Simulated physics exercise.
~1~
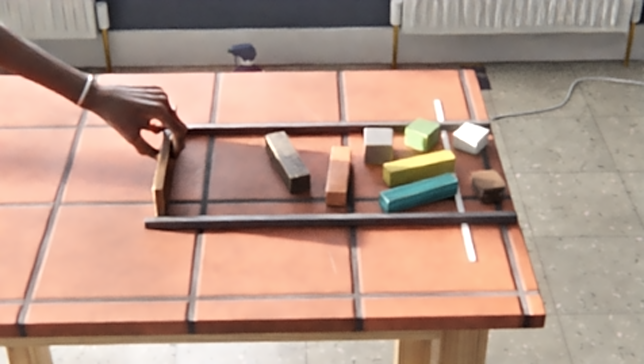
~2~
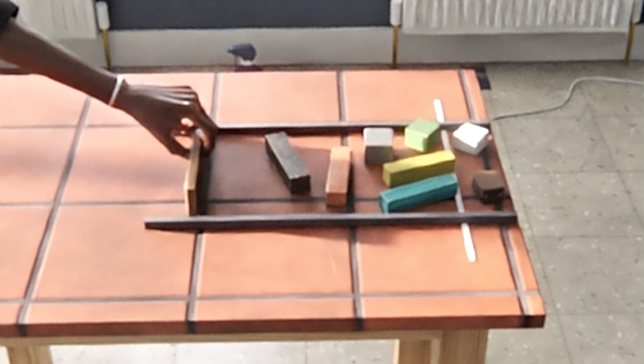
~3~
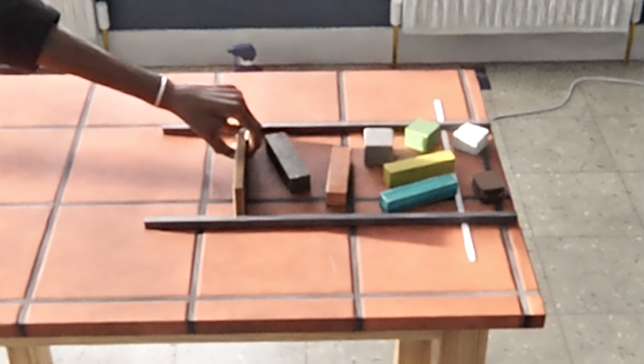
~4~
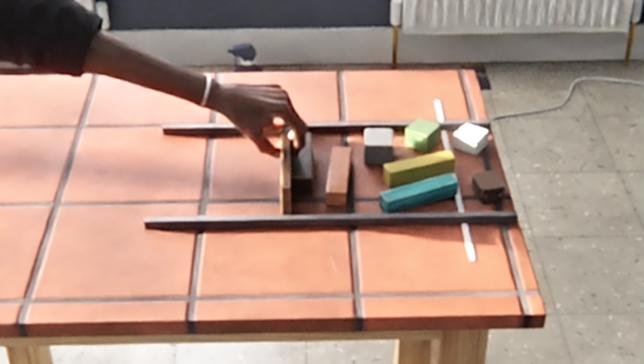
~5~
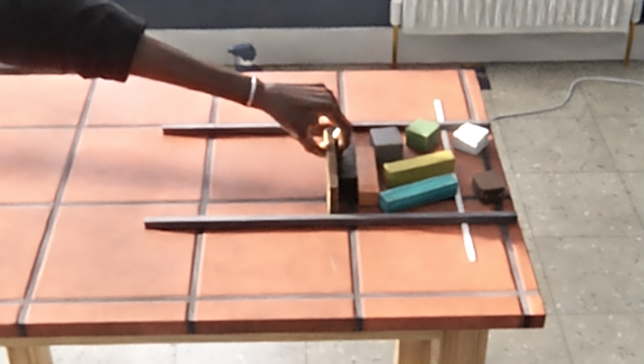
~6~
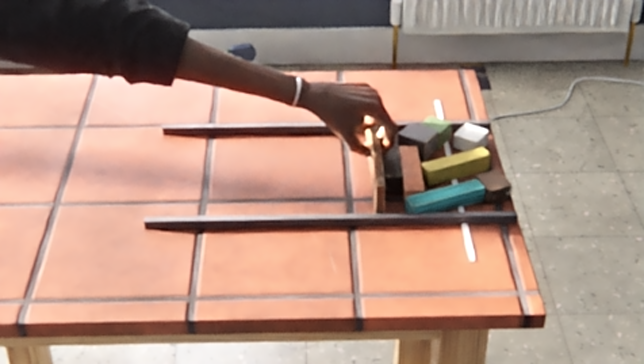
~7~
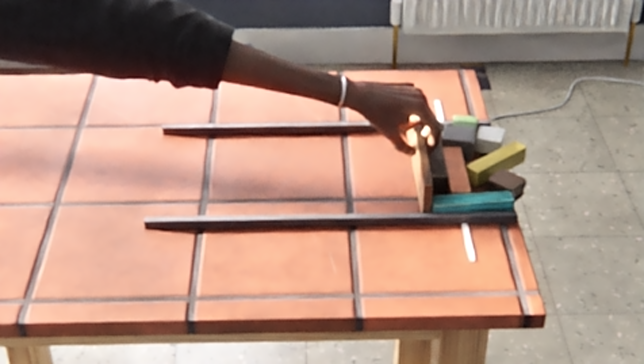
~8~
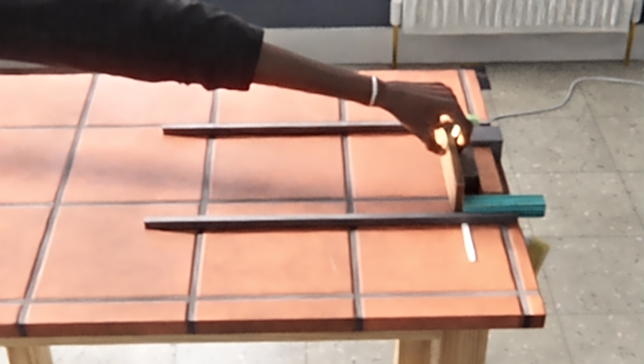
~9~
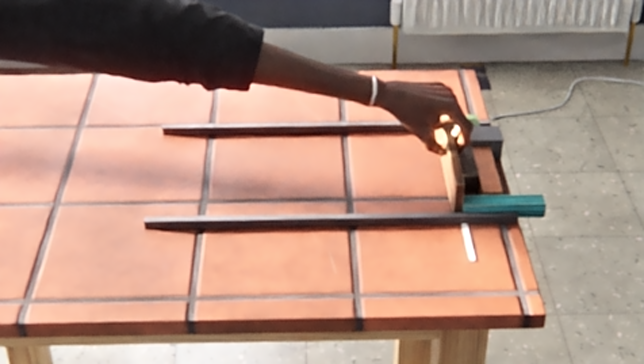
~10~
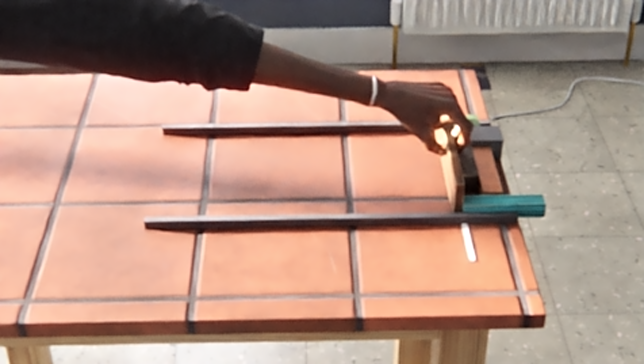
On a tiled orange tabletop between two dark rails, a hand slid an upright board rightward, bunching colourful blocks together and pushing them toward the edge until the yellow, white and brown ones fell off, while the teal one stayed jutting over the edge.
